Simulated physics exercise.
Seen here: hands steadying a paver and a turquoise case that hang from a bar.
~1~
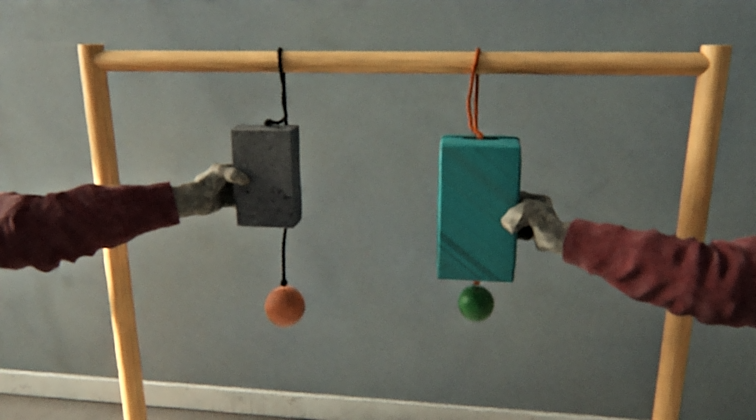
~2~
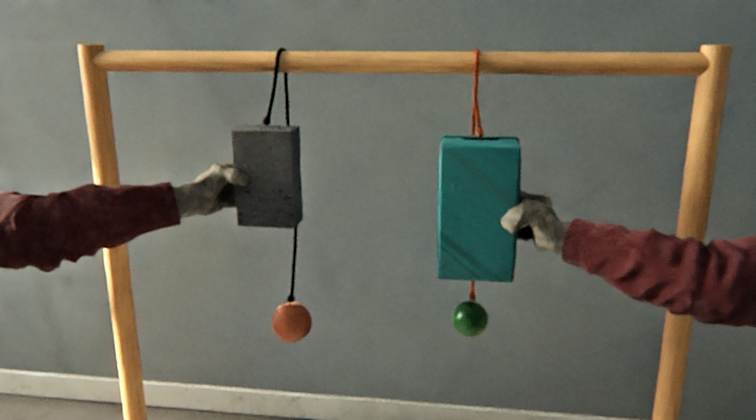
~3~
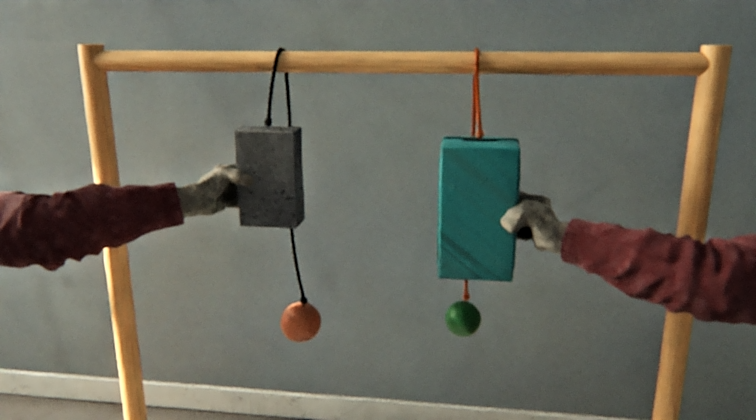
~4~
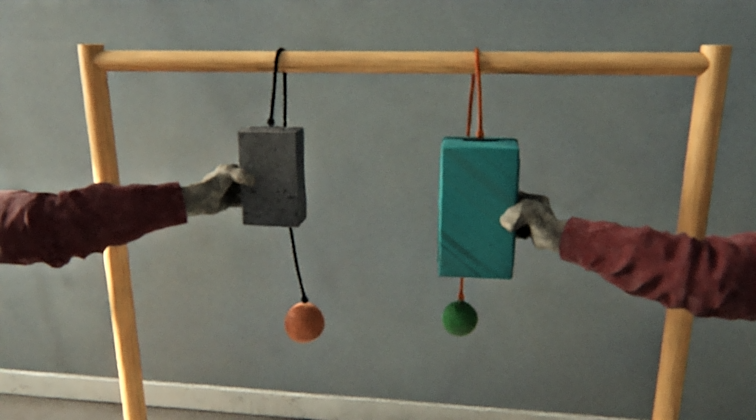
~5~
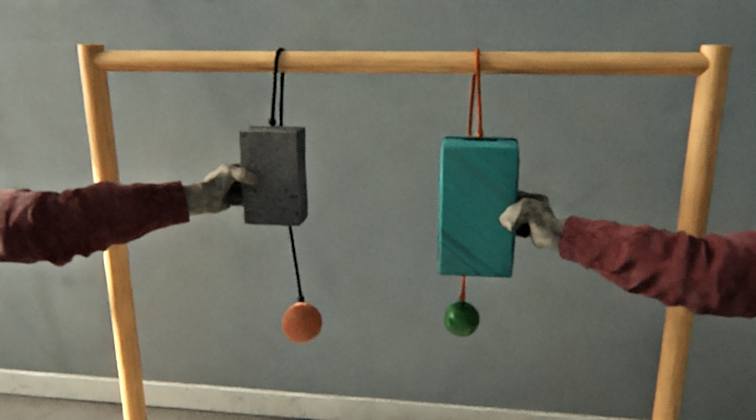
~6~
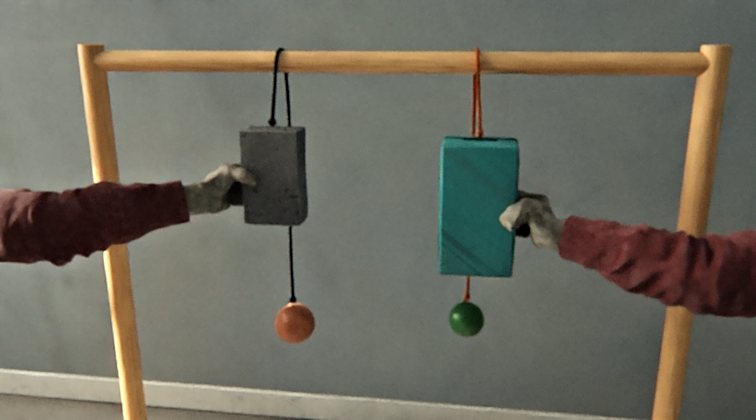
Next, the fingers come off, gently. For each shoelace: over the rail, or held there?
Most likely the paver will go down once released; most likely the turquoise case will go down once released.
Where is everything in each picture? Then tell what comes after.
The first frame shows paver (268, 176); turquoise case (478, 207); left orange (285, 306); right apple (476, 303).
The second frame shows paver (268, 176); turquoise case (478, 208).
The third frame shows paver (270, 177); turquoise case (477, 208).
The fourth frame shows paver (273, 176); turquoise case (477, 207).
The fifth frame shows paver (274, 176); turquoise case (477, 206).
The sixth frame shows paver (275, 176); turquoise case (477, 206); left shoelace only laid over the rail; right shoelace only laid over the rail.
Then, 0.44 s later than the last view, paver dropping near (287, 380); turquoise case dropping near (466, 397).
Then, 0.82 s later than the last view, paver on the floor; turquoise case on the floor.
Finally, paver on the floor; turquoise case on the floor. The paver runs down to the floor and the turquoise case drops.
